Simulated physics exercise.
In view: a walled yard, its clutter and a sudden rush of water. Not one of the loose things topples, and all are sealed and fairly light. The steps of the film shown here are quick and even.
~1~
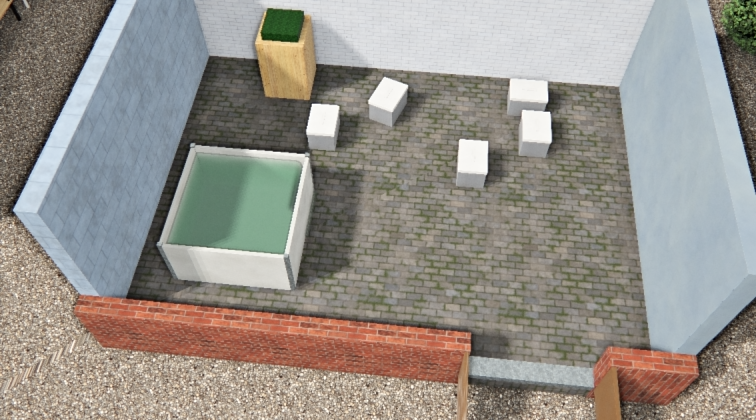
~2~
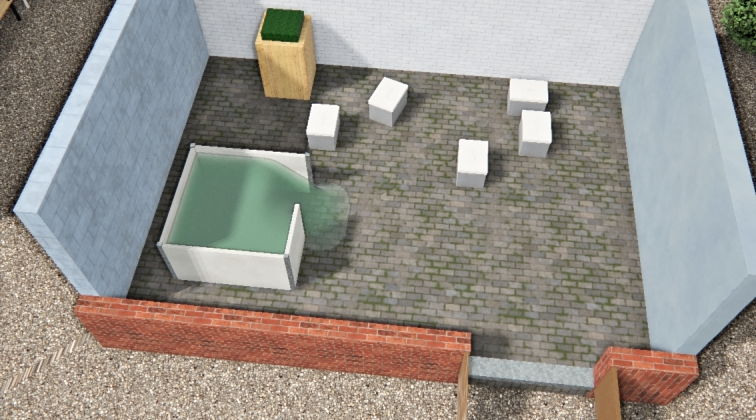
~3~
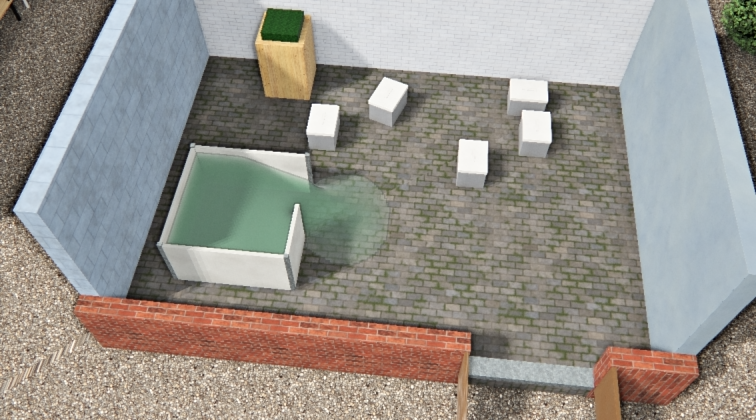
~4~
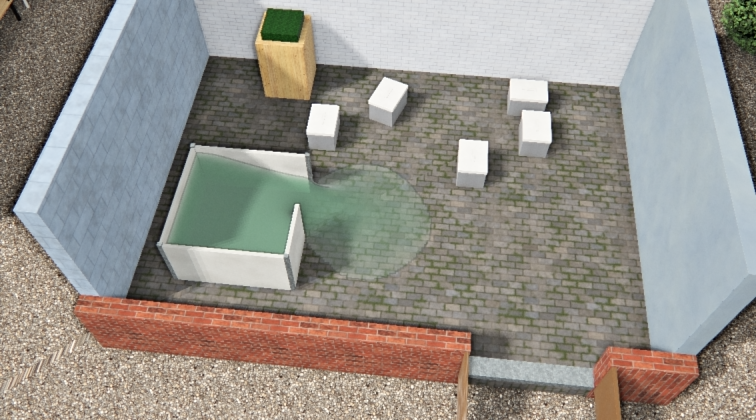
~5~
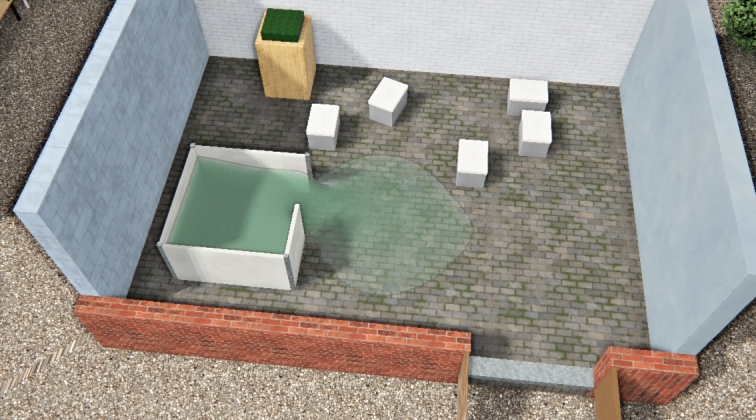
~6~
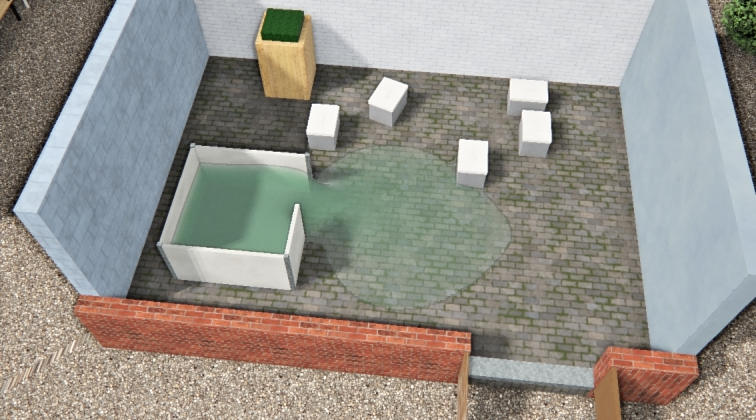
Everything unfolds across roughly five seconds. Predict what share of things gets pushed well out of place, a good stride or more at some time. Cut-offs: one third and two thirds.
Between one third and two thirds.
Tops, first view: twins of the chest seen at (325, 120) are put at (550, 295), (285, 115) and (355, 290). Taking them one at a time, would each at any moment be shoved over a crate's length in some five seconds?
Copy by copy, in order: Relocated, largely stays, largely stays.
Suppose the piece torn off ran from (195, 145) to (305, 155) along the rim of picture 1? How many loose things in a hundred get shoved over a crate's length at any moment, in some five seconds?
100 % or thereabouts.
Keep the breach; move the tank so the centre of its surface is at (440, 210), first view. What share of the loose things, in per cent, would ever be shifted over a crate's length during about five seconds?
Roughly 40 per cent.
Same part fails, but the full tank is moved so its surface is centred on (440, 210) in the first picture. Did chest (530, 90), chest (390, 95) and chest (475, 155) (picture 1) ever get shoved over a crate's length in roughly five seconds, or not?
Lab note - in sequence: Displaced that much; displaced that much; less than that.
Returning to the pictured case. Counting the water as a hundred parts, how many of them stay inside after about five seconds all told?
Estimate: Roughly 90 %.
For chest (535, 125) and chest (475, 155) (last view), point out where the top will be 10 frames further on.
(611, 117) and (616, 144), about.
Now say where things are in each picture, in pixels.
The first picture shows a chest at (537, 125) rests on the ground; a chest at (473, 155), on the bottom; 0 of 5 have shifted.
The second picture shows a chest at (537, 125) rests on the ground; a chest at (473, 155) rests on the ground; 0 of 5 have shifted.
The third picture shows a chest at (537, 125), on the bottom; a chest at (473, 155) rests on the ground; 0 of 5 have shifted.
The fourth picture shows a chest at (537, 125) rests on the ground; a chest at (473, 155), on the bottom; 0 of 5 have shifted.
The fifth picture shows a chest at (537, 125), on the bottom; a chest at (473, 155), on the bottom; 0 of 5 have shifted.
The sixth picture shows a chest at (537, 125), on the bottom; a chest at (473, 155) rests on the ground; 0 of 5 have shifted.
A moment on, 0 of 5 are well off their spots; 0 afloat.
Next, 3 of 5 are well off their spots; 3 afloat.
Later, 3 of 5 are well off their spots; 3 afloat.
In the end, 2 of 5 are well off their spots, and 3 have been at some point; 3 afloat.
